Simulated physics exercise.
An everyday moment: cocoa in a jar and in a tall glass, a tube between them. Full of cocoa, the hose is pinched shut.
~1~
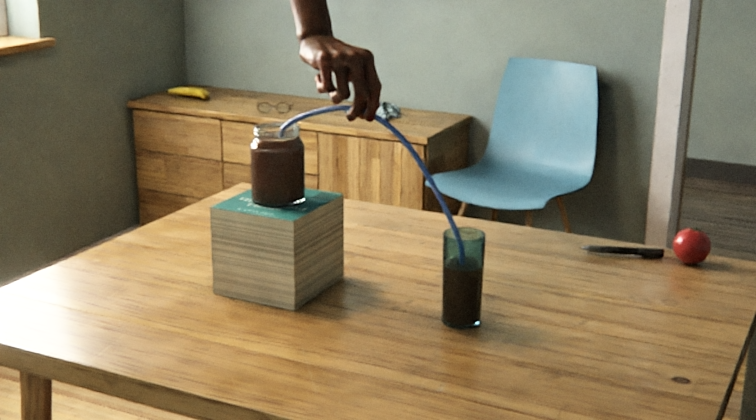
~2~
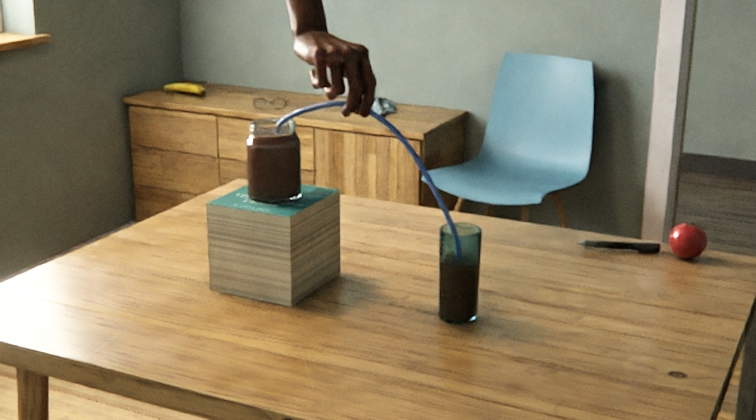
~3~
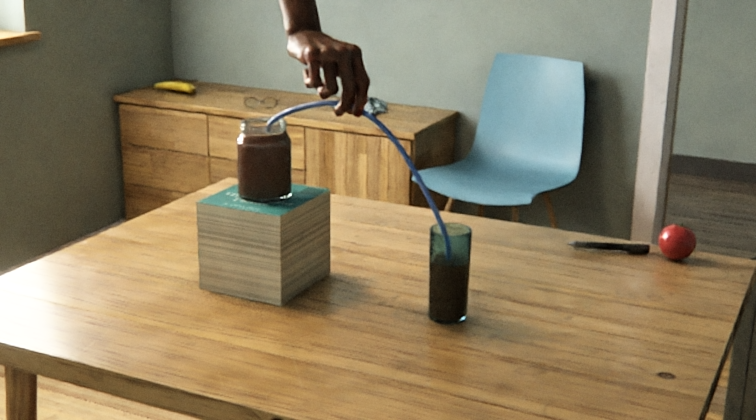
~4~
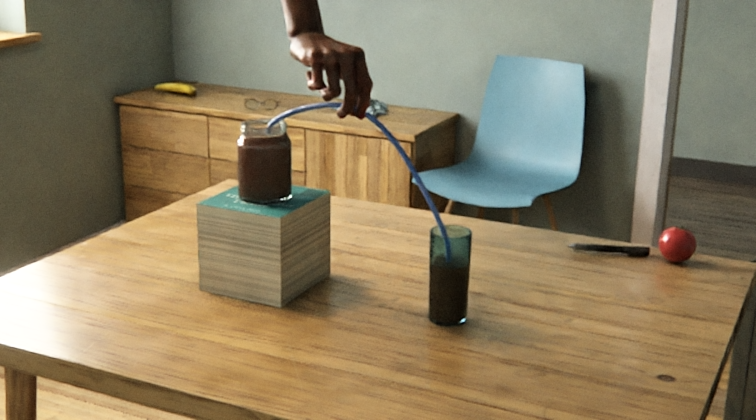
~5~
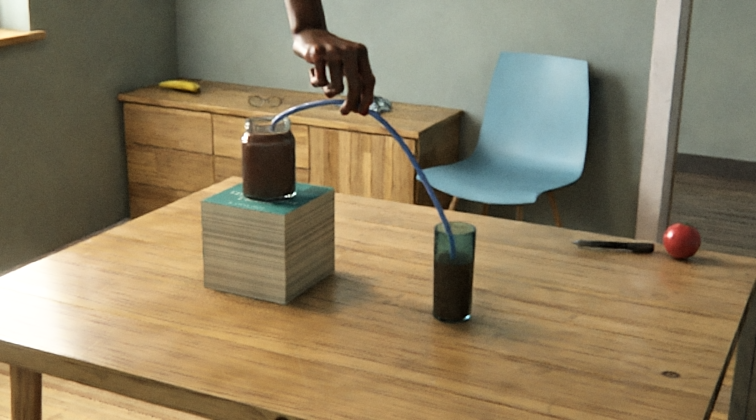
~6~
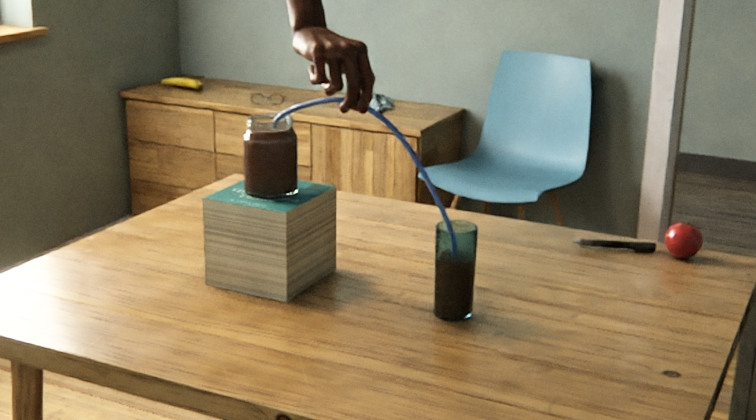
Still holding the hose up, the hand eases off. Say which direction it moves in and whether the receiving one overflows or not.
Prediction - cocoa goes - rightward, receiving - overflow.
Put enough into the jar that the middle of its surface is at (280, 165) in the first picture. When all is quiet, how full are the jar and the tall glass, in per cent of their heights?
Respectively 10 and 100 per cent.
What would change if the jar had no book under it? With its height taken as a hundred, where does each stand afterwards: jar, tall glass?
80 %, then 70 %.
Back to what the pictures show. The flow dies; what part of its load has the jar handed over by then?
Worked out: 85 percent.
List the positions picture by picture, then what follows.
In the first picture, the hose is pinched; jar (278, 162) nearly full, up on the book; tall glass (463, 276) about two thirds full, on the top itself.
In the second picture, nothing flows; jar nearly full, surface at (273, 132); tall glass about two thirds full, surface at (460, 260).
In the third picture, fingers on the hose; jar (264, 157) nearly full; tall glass (449, 272) about two thirds full.
In the fourth picture, still shut; jar nearly full, surface at (264, 133); tall glass about two thirds full, surface at (450, 262).
In the fifth picture, the hose is pinched; jar (269, 155) nearly full, up on the book; tall glass (454, 270) about two thirds full, on the top itself.
In the sixth picture, nothing flows; jar nearly full, surface at (270, 127); tall glass about two thirds full, surface at (456, 257).
Soon after, the jar is about two thirds full; the tall glass is full to the brim; some has gone over the lower rim.
Later, the jar is about a quarter full; the tall glass is full to the brim; some has gone over the lower rim.
In the end, the jar is nearly empty; the tall glass is full to the brim; some has gone over the lower rim.
